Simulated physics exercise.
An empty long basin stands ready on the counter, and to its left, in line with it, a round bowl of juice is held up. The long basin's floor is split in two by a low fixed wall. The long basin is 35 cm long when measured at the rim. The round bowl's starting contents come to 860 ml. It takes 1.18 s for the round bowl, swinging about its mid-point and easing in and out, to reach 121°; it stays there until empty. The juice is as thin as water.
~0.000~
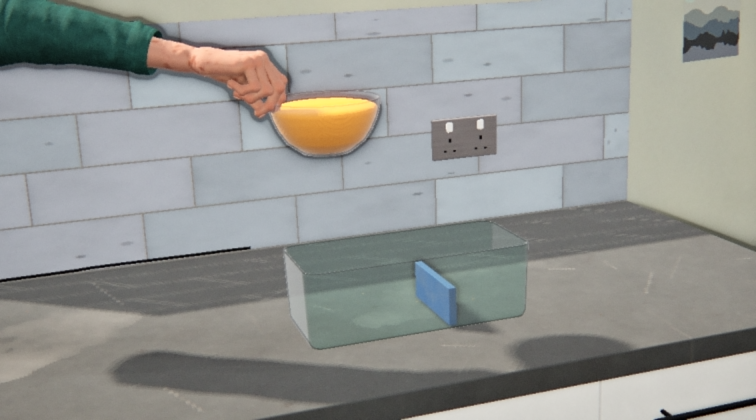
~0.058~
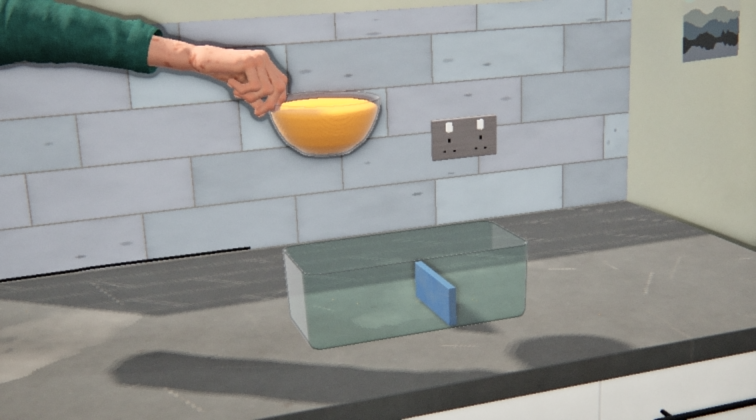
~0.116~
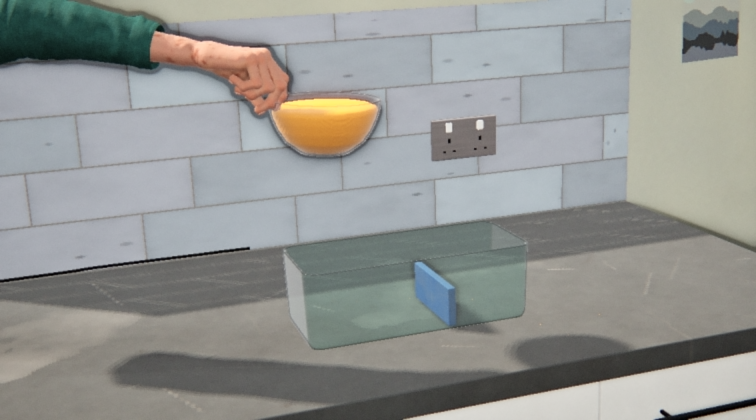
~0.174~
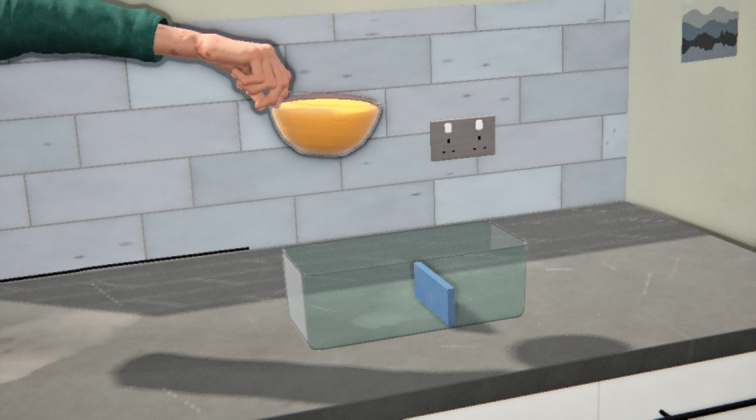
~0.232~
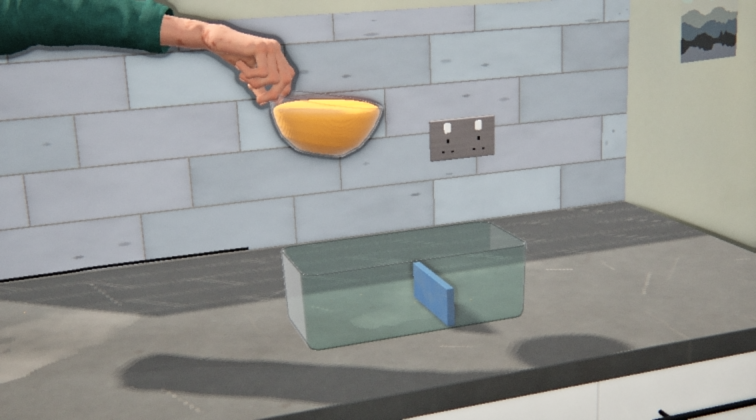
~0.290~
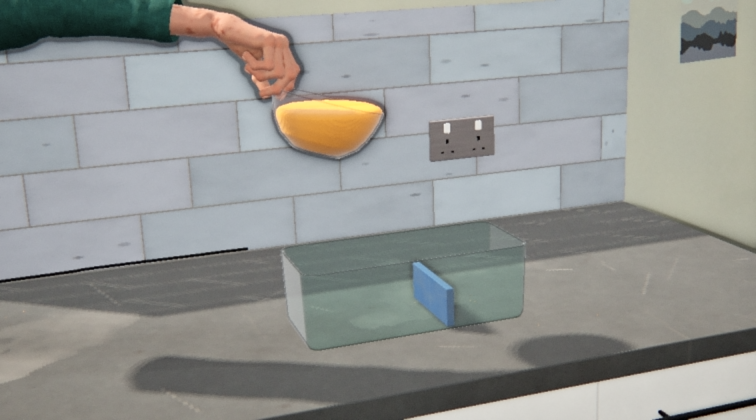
A hand in a green sleeve held a round bowl of orange-yellow juice up to the left above an empty clear basin with a blue divider, then slowly tilted the bowl slightly to the right.
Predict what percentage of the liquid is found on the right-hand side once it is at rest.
About 45 % is on the right.
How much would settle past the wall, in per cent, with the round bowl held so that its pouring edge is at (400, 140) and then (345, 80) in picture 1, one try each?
Try 1: 65 %; try 2: 5 %.
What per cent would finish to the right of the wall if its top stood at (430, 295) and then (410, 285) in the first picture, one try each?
The first try gives 55 percent and the second 80 percent.
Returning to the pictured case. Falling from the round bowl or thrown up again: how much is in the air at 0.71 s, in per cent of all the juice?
It comes to about 44 percent.
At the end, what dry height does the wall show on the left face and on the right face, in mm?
Looks like roughly 46 mm on the left and roughly 38 mm on the right.
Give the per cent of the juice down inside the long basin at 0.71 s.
At that time the basin holds about 30 per cent of the liquid.
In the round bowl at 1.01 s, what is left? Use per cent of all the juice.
Roughly 0 per cent.
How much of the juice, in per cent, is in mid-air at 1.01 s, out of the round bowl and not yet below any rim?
I'd say some 3 per cent is in the air.
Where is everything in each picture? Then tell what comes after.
Tilt 0°; pouring edge (377, 95); surface from (271, 111) to (374, 102); the long basin's rim runs from (293, 262) to (510, 233); the wall's top is at (435, 275), in the first frame.
Tilt 1°; pouring edge (377, 96); surface from (271, 111) to (373, 103), in the second frame.
Tilt 3°; pouring edge (378, 98); surface from (272, 110) to (374, 104), in the third frame.
Tilt 6°; pouring edge (378, 102); surface from (273, 110) to (374, 105), in the fourth frame.
Tilt 11°; pouring edge (379, 107); surface from (275, 110) to (376, 105), in the fifth frame.
Tilt 17°; pouring edge (380, 113); surface from (277, 111) to (379, 108); 1 per cent is over the edge, in the sixth frame.
By 0.71 s the tilt is 79° and 25 per cent is still to pour, 8 is left of the wall and 22 right of it.
By 1.01 s the tilt is 115° and 0 per cent is still to pour, 51 is left of the wall and 45 right of it.
By 1.33 s the tilt is 121° and 0 per cent is still to pour, 52 is left of the wall and 45 right of it.
By 1.68 s the tilt is 121° and 0 per cent is still to pour, 52 is left of the wall and 45 right of it.
At rest 52 per cent lies left of the wall, 45 right of it and 2 outside.
